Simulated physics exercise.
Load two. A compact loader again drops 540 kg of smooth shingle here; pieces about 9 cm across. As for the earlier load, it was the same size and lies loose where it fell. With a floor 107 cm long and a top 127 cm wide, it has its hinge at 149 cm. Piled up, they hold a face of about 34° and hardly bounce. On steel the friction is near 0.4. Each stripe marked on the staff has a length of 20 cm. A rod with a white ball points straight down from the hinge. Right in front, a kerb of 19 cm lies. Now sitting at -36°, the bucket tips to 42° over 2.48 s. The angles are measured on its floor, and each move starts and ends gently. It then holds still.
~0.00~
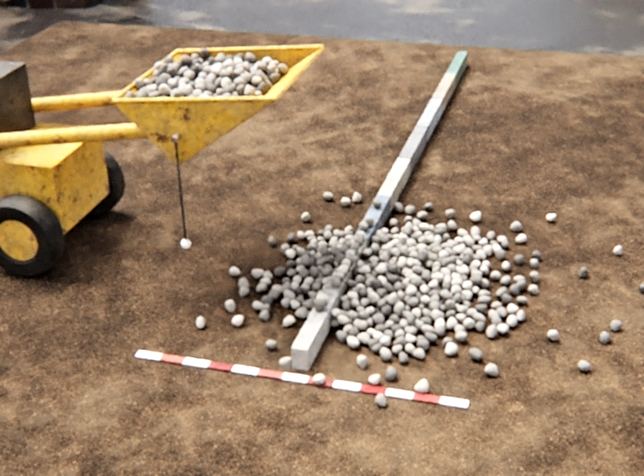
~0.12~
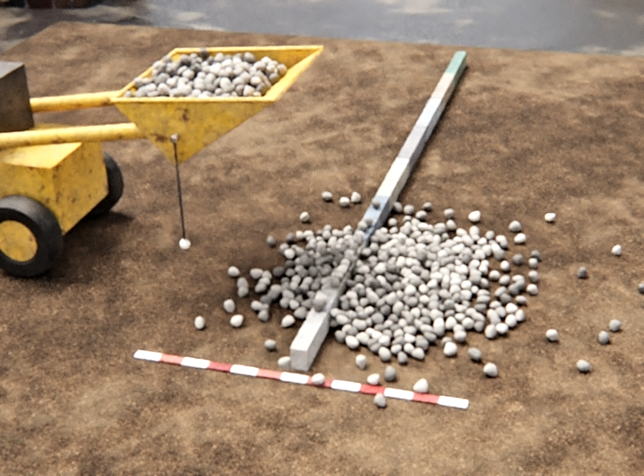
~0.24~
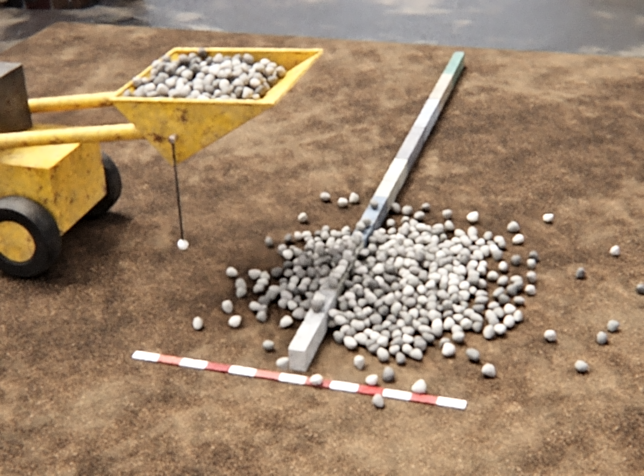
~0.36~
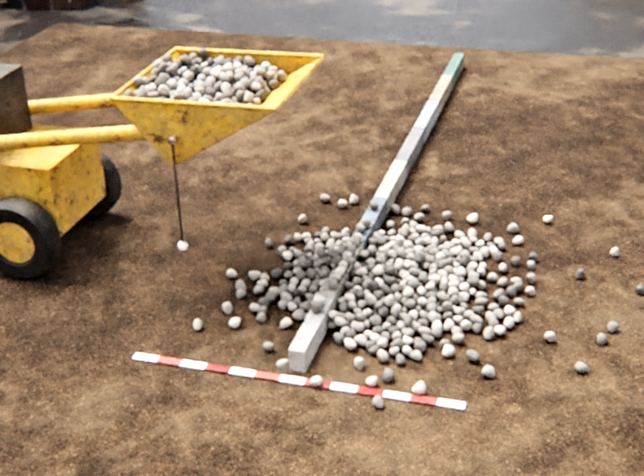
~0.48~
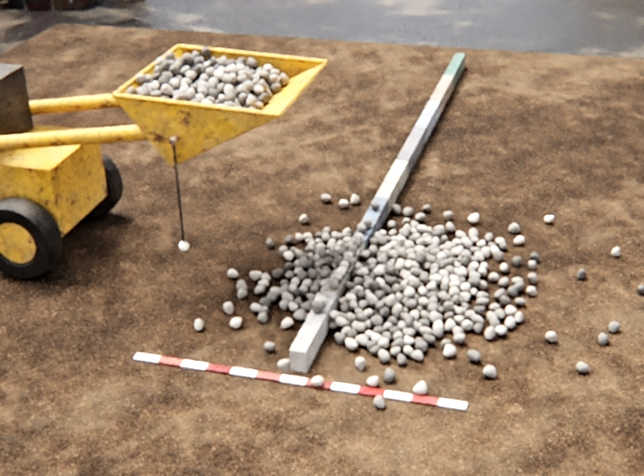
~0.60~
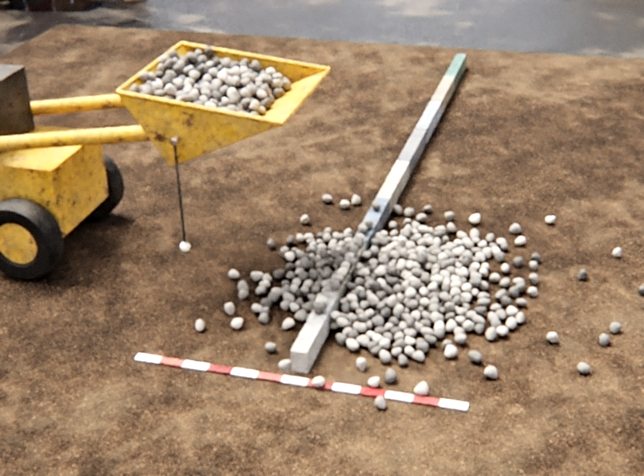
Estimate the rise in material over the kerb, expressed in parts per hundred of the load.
Close to 25 parts in a hundred.
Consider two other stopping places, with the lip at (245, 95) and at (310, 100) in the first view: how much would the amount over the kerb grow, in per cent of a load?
Case one about 5 %, case two about 65 %.
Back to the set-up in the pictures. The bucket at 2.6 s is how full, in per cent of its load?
It holds some 10 percent.
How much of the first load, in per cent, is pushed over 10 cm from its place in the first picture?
Close to 10 in a hundred of them.
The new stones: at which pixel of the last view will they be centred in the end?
Roughly at (325, 263) in the last picture.
After 1.9 s the floor is at 30°; in per cent of one load, 86 in the bucket, 36 on this side of the kerb, 77 over the kerb; the foremost stones are at (593, 298).
After 2.6 s the floor is at 42°; in per cent of one load, 8 in the bucket, 100 on this side of the kerb, 92 over the kerb; the foremost stones are at (593, 298).
After 2.9 s the floor is at 42°; in per cent of one load, 0 in the bucket, 99 on this side of the kerb, 102 over the kerb; the foremost stones are at (593, 298).
After 5.7 s the floor is at 42°; in per cent of one load, 0 in the bucket, 98 on this side of the kerb, 103 over the kerb; the foremost stones are at (593, 298). Net gain over the kerb, 25.
